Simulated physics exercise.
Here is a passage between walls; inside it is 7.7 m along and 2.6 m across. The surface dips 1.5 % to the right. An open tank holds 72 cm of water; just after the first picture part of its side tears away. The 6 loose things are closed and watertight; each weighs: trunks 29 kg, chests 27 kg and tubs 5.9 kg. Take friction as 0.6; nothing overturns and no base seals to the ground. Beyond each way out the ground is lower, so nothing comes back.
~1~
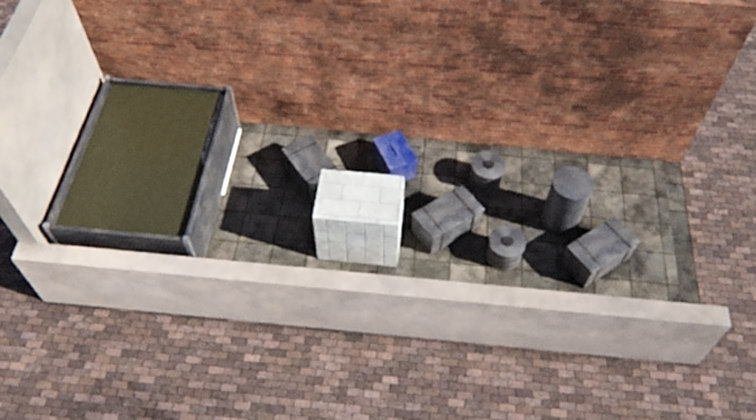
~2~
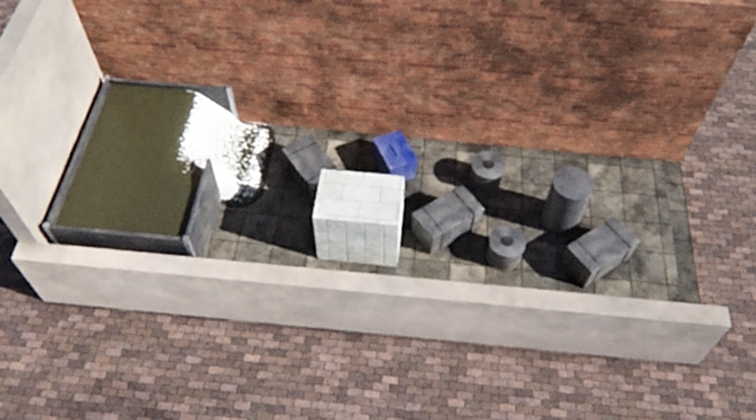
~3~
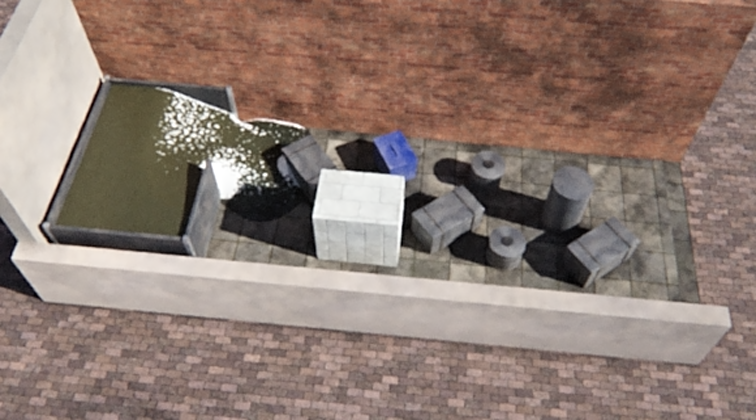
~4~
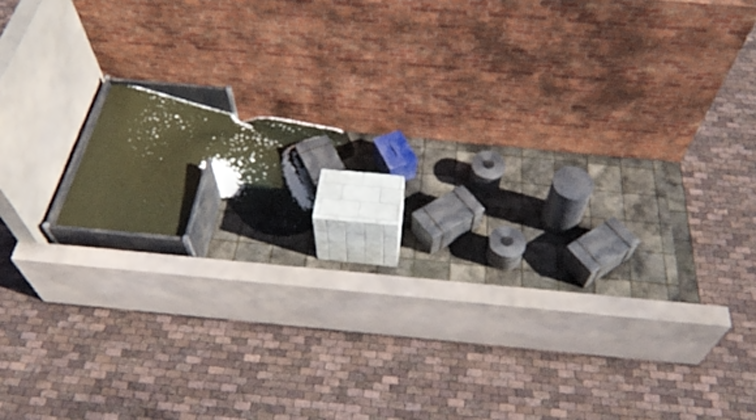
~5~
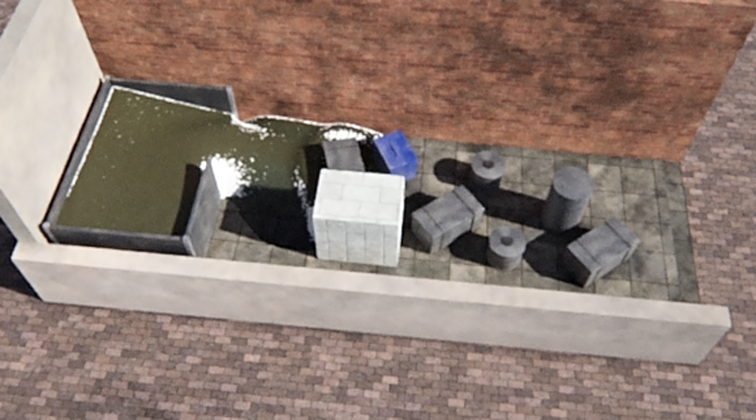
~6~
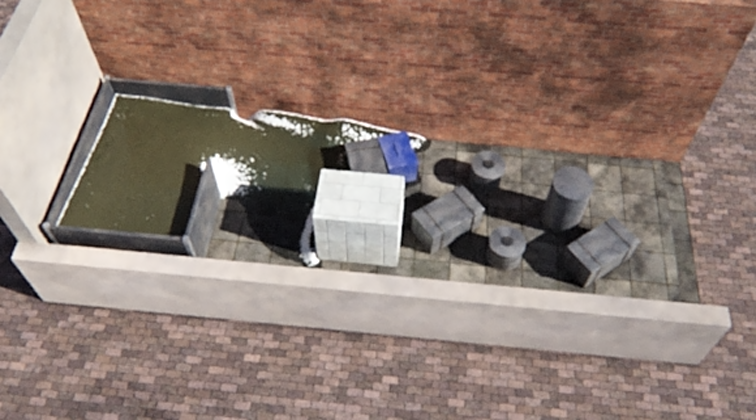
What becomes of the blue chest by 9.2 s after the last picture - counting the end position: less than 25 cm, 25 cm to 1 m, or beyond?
The blue chest ends far away.
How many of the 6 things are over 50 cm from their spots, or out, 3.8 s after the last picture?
I count 6.
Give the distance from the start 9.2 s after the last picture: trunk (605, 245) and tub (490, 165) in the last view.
In that order: Washed out, gone out.
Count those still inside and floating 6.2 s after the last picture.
At that moment 0.
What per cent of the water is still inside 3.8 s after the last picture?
Some 68 per cent remains.
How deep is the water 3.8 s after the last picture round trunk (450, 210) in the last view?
About 8 cm.
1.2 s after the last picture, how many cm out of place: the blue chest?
Roughly 200 cm by then.
Then, 1.2 s after the last picture the blue chest is near (560, 164), 2.2 m from its start, aground; 0 of 6 are out; 2 afloat.
Then, 3.8 s after the last picture the blue chest has gone out; 4 of 6 are out; 0 afloat.
Then, 6.2 s after the last picture the blue chest has gone out; 5 of 6 are out; 0 afloat.
Then, 9.2 s after the last picture the blue chest has gone out; 5 of 6 are out; 0 afloat.
